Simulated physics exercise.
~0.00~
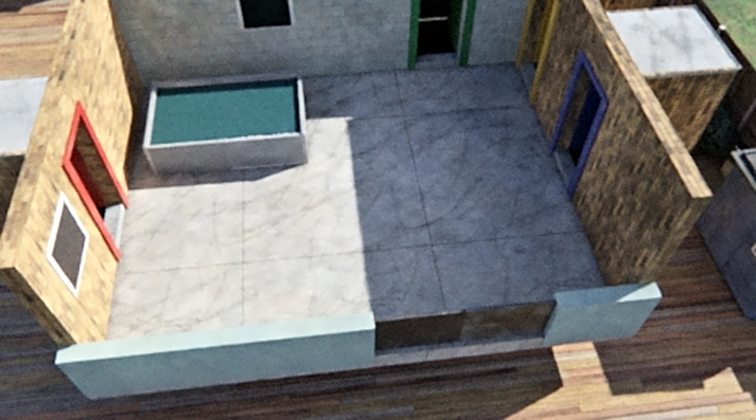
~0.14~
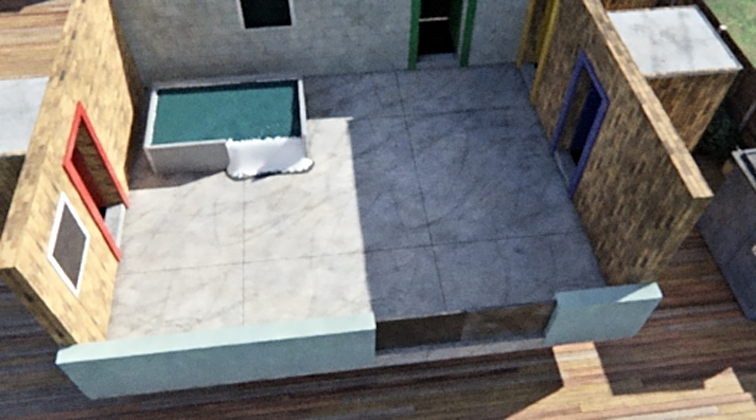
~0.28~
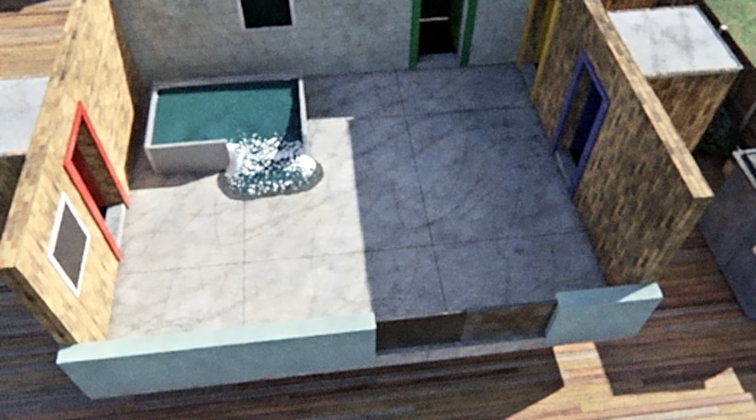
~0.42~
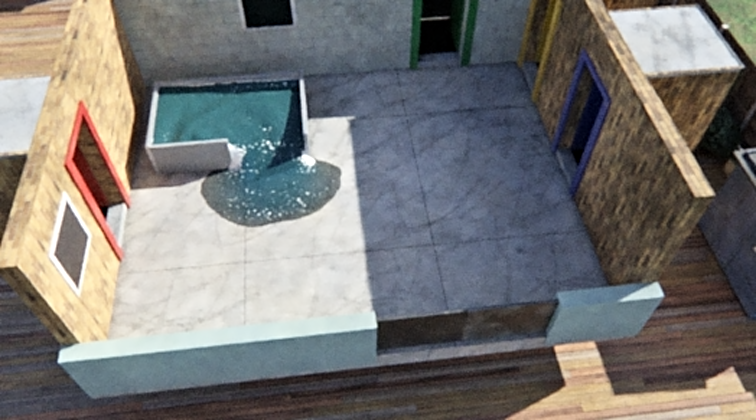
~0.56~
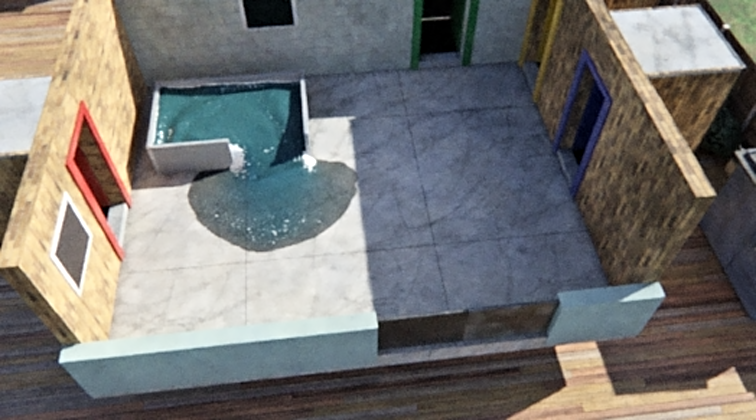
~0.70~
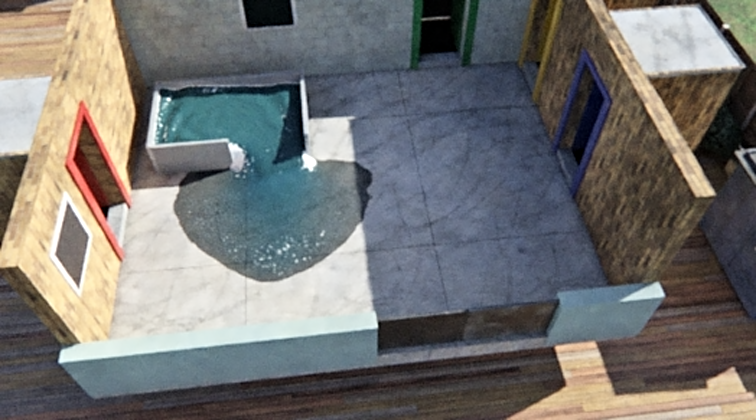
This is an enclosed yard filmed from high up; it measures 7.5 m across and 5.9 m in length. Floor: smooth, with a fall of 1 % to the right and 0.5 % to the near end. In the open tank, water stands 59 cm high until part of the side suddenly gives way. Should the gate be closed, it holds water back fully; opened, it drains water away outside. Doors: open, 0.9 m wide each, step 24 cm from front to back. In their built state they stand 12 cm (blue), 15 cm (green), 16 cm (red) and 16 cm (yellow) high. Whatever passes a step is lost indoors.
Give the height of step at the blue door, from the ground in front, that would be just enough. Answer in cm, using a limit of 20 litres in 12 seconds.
Close to 5 cm.
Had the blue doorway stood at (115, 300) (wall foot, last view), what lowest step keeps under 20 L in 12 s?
You'd want it roughly 7.0 cm high.
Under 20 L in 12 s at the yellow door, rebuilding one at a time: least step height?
The yellow one would have to be about 8.0 cm high.
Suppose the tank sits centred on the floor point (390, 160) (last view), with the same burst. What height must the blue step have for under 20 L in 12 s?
Near 5.0 cm.
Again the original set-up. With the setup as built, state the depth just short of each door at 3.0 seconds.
Depth (cm): Blue 0 / green 0 / red 1 / yellow 0.
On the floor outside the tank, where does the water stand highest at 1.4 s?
Check close to (291, 169).
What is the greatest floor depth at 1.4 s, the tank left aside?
About 31 cm at most.
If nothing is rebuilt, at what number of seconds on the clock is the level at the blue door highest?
At roughly 10.0 s.
After 1.4 s water covers 30 % of the floor, deepest (31 cm) near (291, 169); it has not reached the blue door.
After 3.0 s water covers 45 % of the floor, deepest (22 cm) near (118, 367); it has not reached the blue door.
After 12.0 s water covers 100 % of the floor, deepest (12 cm) near (614, 315); 8 cm at the blue door, 0 litres in over its 12 cm step.
At the blue door as built, the water arrived by 4.0 s and peaked near 9 cm at 9.8 s.
Run again over the same 12 s with other heights there, 36 litres in over 4 cm, 8 litres over 6.5 cm. The limit of 20 litres is kept from about 5 cm up.
